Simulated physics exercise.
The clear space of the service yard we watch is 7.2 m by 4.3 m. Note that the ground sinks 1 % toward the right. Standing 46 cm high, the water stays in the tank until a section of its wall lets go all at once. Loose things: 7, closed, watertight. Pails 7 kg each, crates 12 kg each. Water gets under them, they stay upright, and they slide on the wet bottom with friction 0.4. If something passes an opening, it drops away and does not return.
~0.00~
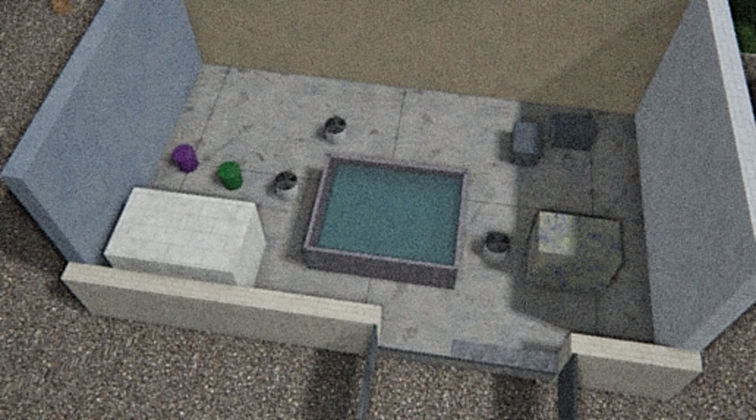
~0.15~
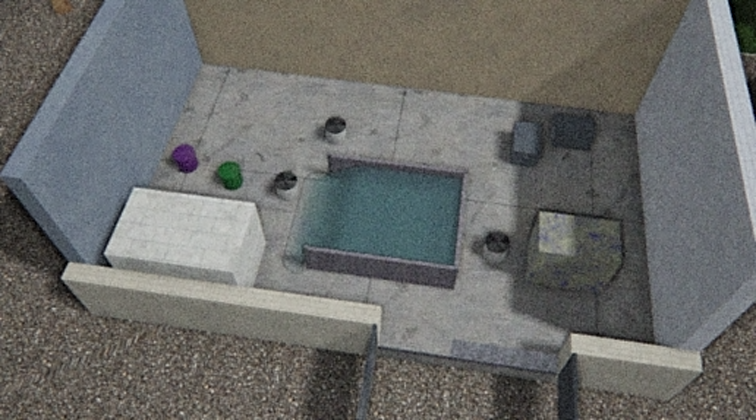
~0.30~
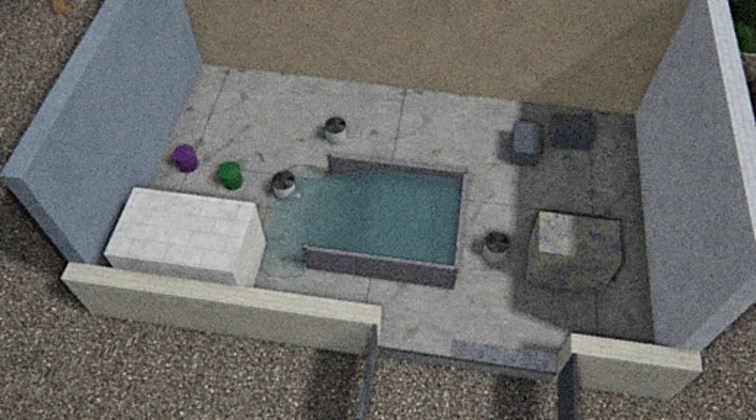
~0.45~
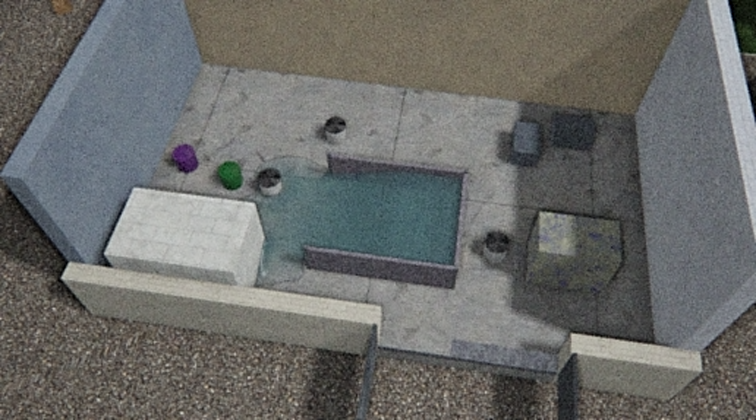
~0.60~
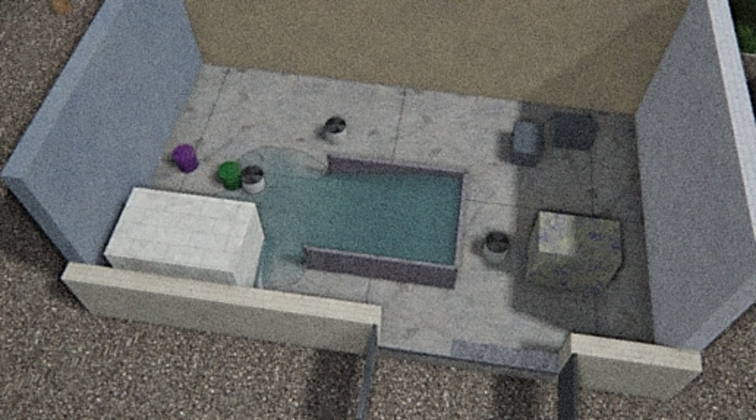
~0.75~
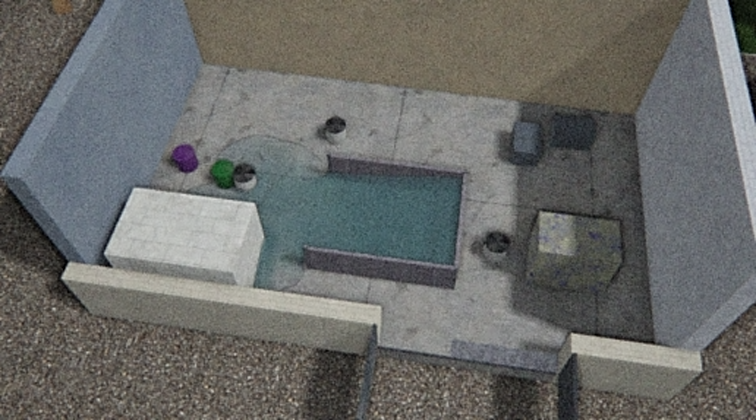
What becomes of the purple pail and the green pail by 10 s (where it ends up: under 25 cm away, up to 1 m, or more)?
The purple pail goes a long distance, and the green pail goes a long distance.
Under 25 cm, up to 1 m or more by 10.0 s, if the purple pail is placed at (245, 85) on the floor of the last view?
Observed: Object goes well off.
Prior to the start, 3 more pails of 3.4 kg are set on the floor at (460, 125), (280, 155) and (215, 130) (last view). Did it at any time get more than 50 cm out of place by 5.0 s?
So that's within the threshold, beyond the threshold and beyond the threshold, in that sequence.
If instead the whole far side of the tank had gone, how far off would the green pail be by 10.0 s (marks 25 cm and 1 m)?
The green pail simply stays where it is.
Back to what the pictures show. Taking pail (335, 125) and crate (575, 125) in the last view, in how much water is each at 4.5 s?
Depths: Near 3 cm, then near 0 cm.
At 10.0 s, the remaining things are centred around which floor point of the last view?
Roughly at (524, 163).
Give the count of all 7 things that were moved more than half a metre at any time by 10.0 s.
By my count, 5.
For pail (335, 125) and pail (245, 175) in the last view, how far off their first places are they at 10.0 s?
In turn: 40 cm, 350 cm.
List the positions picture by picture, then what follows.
In the first frame, the purple pail at (183, 153), on the bottom; the green pail at (229, 170), on the bottom; water covers 2.8 m2; 0 of 7 have shifted.
In the second frame, the purple pail at (183, 153), on the bottom; the green pail at (229, 170), on the bottom; 3.4 m2 under water; 0 of 7 have shifted.
In the third frame, the purple pail at (183, 153) rests on the ground; the green pail at (229, 170) rests on the ground; water covers 4.1 m2; 0 of 7 have shifted.
In the fourth frame, the purple pail at (183, 153), on the bottom; the green pail at (229, 170) rests on the ground; 4.8 m2 under water; 1 of 7 have shifted.
In the fifth frame, the purple pail at (183, 153) rests on the ground; the green pail at (229, 170) rests on the ground; water covers 5.6 m2; 1 of 7 have shifted.
In the sixth frame, the purple pail at (183, 153) rests on the ground; the green pail at (222, 168) rests on the ground, 10 cm from its start; water covers 6.4 m2; 2 of 7 have shifted.
After 2.0 s the purple pail is near (184, 129), 0.5 m from its start, afloat; the green pail is near (179, 149), 0.8 m from its start, afloat; 0 of 7 are out; 3 afloat.
After 4.5 s the purple pail is near (357, 78), 3.0 m from its start, aground; the green pail is near (256, 61), 2.2 m from its start, afloat; 0 of 7 are out; 1 afloat.
After 7.0 s the purple pail is near (536, 103), 5.4 m from its start, aground; the green pail is near (442, 92), 3.5 m from its start, aground; 0 of 7 are out; 0 afloat.
After 10.0 s the purple pail is near (628, 116), 6.8 m from its start, afloat; the green pail is near (510, 108), 4.4 m from its start, aground; 0 of 7 are out; 3 afloat.
